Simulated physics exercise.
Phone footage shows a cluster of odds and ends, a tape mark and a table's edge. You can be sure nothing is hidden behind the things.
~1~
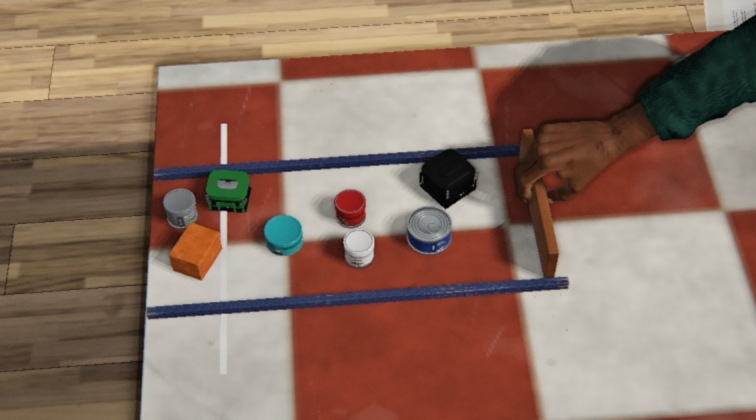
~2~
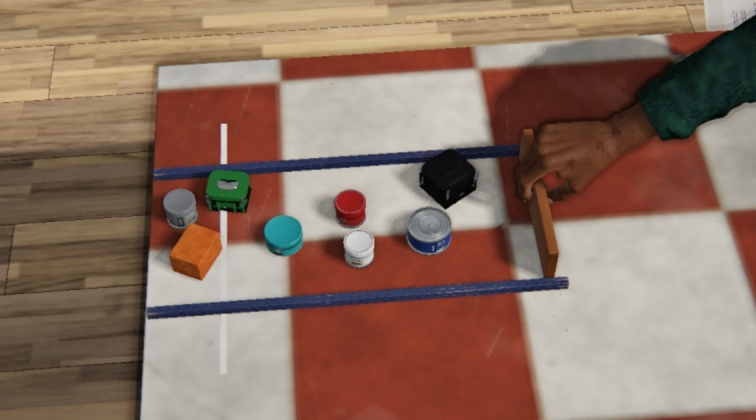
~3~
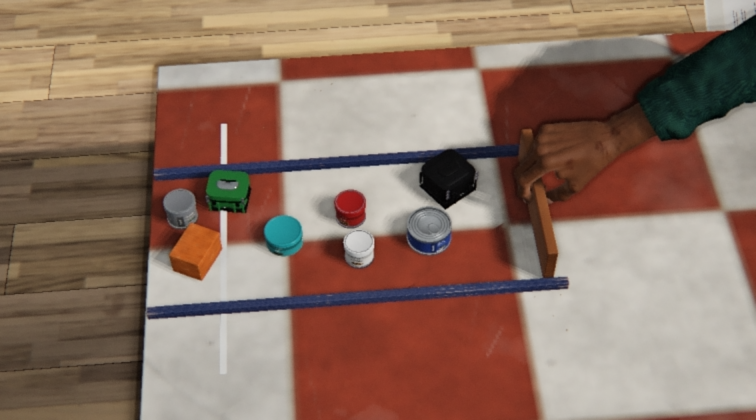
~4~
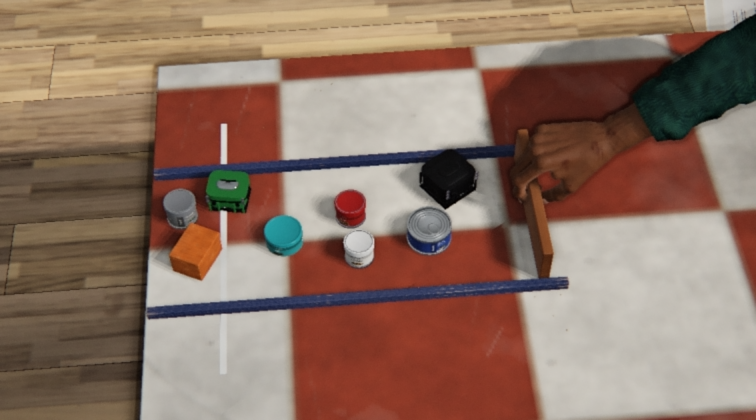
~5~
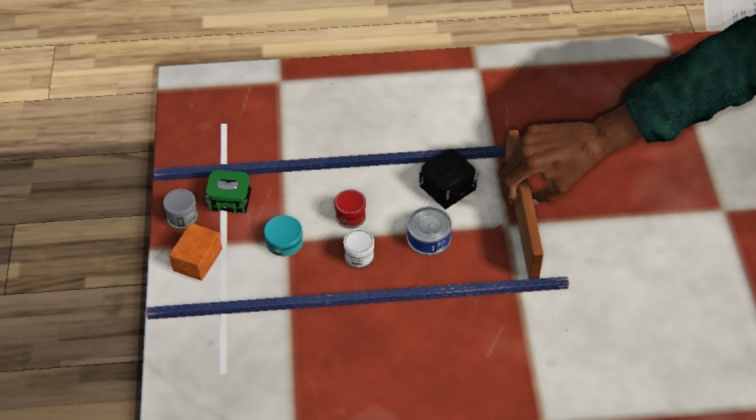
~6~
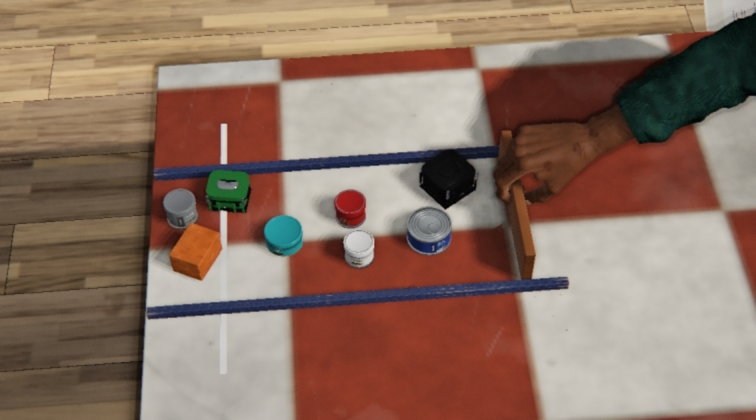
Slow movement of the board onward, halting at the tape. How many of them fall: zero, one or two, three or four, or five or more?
Fallen: A lone one or a pair.
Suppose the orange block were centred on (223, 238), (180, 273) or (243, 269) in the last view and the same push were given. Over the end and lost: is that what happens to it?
Going place by place, the orange block sits tight; sits tight; sits tight.
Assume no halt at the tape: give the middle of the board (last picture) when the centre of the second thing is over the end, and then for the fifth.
At (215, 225) for the second, at (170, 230) for the fifth.
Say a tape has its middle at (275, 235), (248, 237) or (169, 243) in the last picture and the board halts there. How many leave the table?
0, 0, 4.
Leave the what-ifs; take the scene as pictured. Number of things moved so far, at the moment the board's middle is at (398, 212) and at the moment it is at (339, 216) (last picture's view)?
The first number is 3, the next one 5.
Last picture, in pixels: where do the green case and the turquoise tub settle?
The green case finishes at (160, 197); the turquoise tub finishes at (174, 225).
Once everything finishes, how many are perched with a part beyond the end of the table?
Counting them gives 2.
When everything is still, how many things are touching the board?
4 end up touching it.
Soon after, none off yet; grey tin at rest near (181, 209); orange block at rest near (196, 252); green case at rest near (229, 192).
At rest, the number that fall off is one or two; fallen, grey tin.
